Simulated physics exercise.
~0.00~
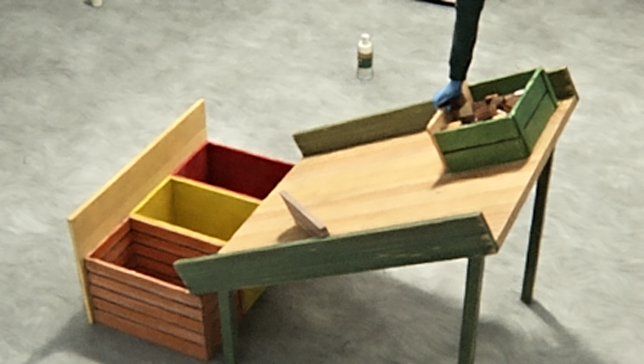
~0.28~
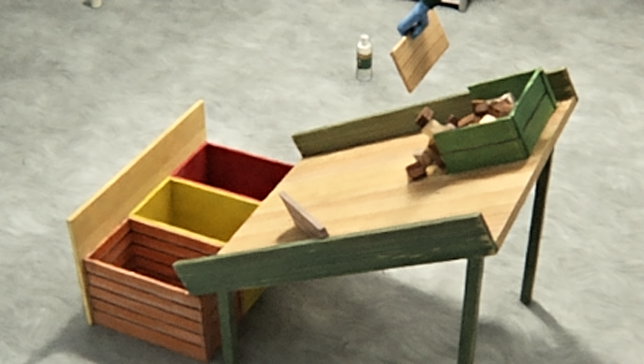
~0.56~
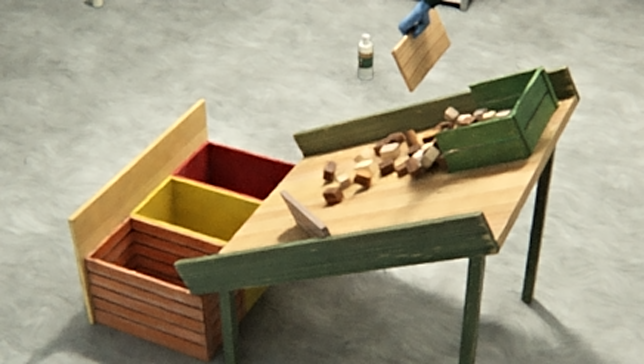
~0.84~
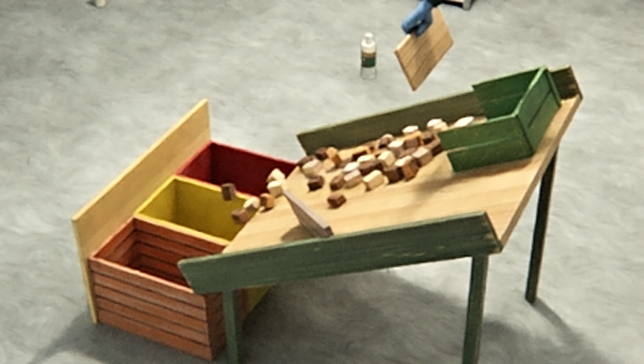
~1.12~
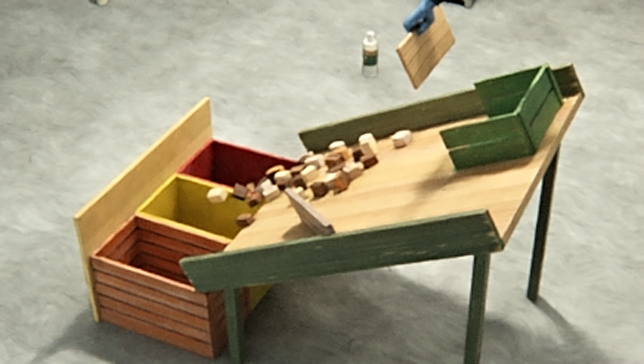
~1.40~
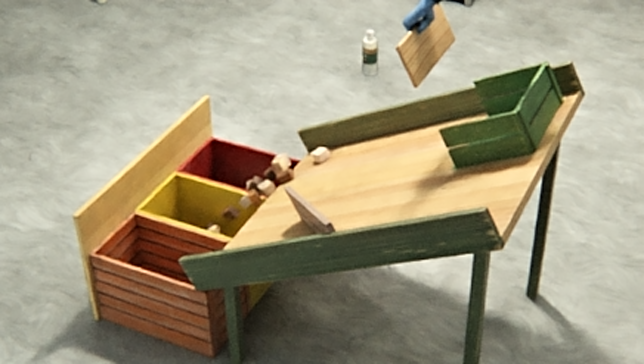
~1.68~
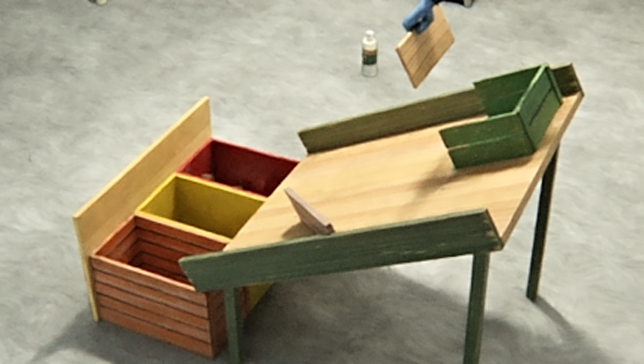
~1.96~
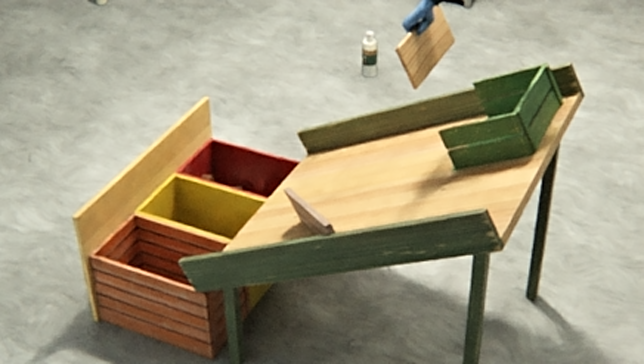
Wooden blocks tumbling left down a tilted table after a gloved hand lifts the gate, dropping into yellow and red bins.
